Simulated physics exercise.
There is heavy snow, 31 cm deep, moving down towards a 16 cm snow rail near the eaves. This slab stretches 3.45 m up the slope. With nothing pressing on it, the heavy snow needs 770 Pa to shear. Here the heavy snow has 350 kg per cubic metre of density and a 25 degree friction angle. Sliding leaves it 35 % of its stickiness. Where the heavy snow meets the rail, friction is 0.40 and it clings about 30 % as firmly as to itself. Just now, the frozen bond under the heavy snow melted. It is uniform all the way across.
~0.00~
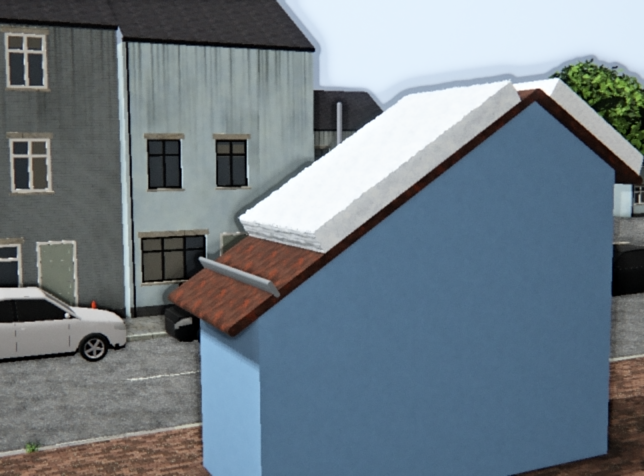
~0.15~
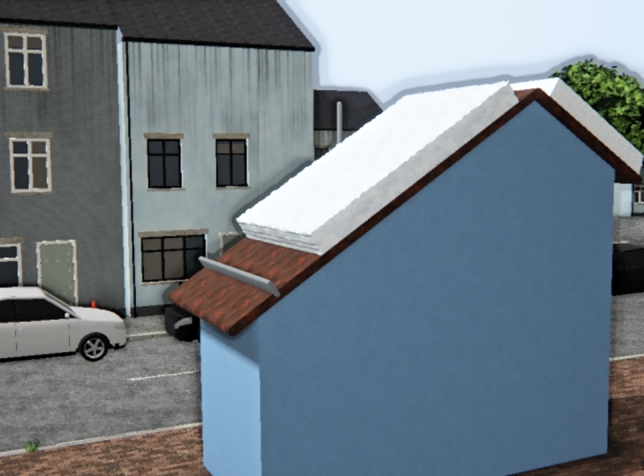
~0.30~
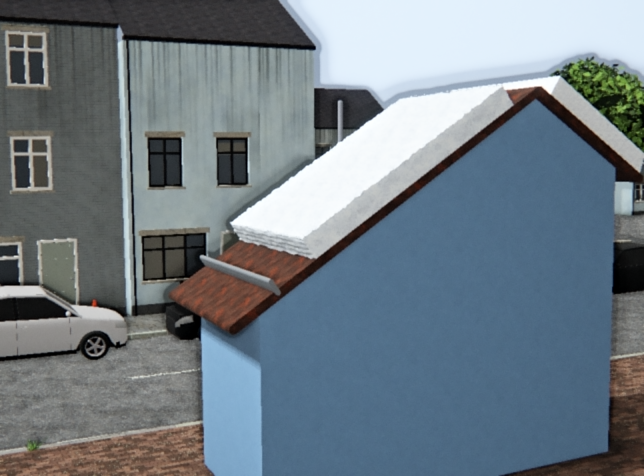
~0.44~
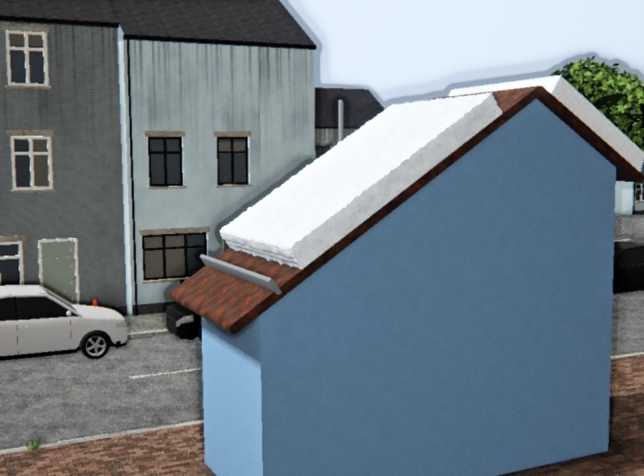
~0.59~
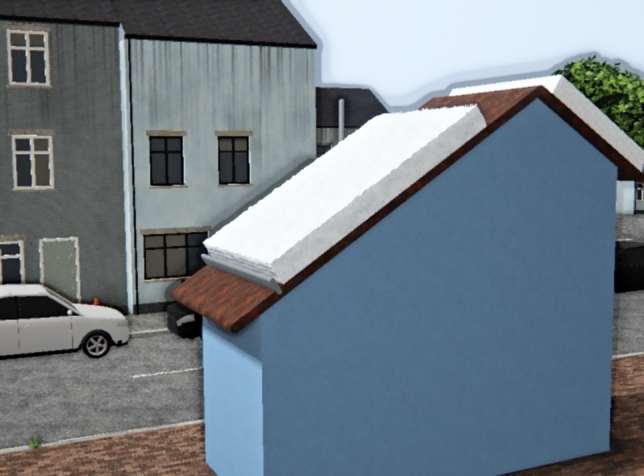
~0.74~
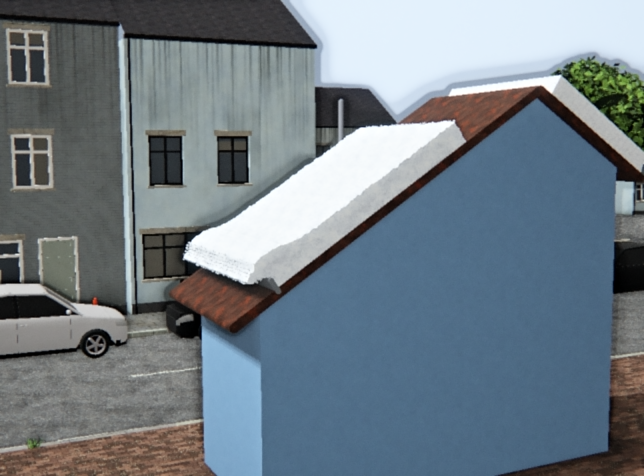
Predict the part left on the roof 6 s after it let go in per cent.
The figure comes out near 26 %.
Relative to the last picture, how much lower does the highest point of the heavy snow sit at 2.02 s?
I'd put it at near 1.3 m.
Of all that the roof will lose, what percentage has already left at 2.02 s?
Close to 90 in a hundred.
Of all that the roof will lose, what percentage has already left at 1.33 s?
The value is close to 40 %.
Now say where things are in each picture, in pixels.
The first picture shows leading edge of the heavy snow at (314, 235).
The second picture shows leading edge of the heavy snow at (312, 236), its middle shifted 4.1 cm.
The third picture shows leading edge of the heavy snow at (304, 241), its middle shifted 17 cm.
The fourth picture shows leading edge of the heavy snow at (291, 251), its middle shifted 38 cm.
The fifth picture shows leading edge of the heavy snow at (272, 266), its middle shifted 68 cm.
The sixth picture shows leading edge of the heavy snow at (247, 283), its middle shifted 1.04 m, 8 % of it past the rail, cracking.
After 1.33 s, 67 % of the snow is on the roof.
After 2.02 s, 33 % of the snow is on the roof.
After 2.71 s, 26 % of the snow is on the roof.
After 3.40 s, 26 % of the snow is on the roof.
After 6.00 s, at the end, 26 % of the snow is on the roof.
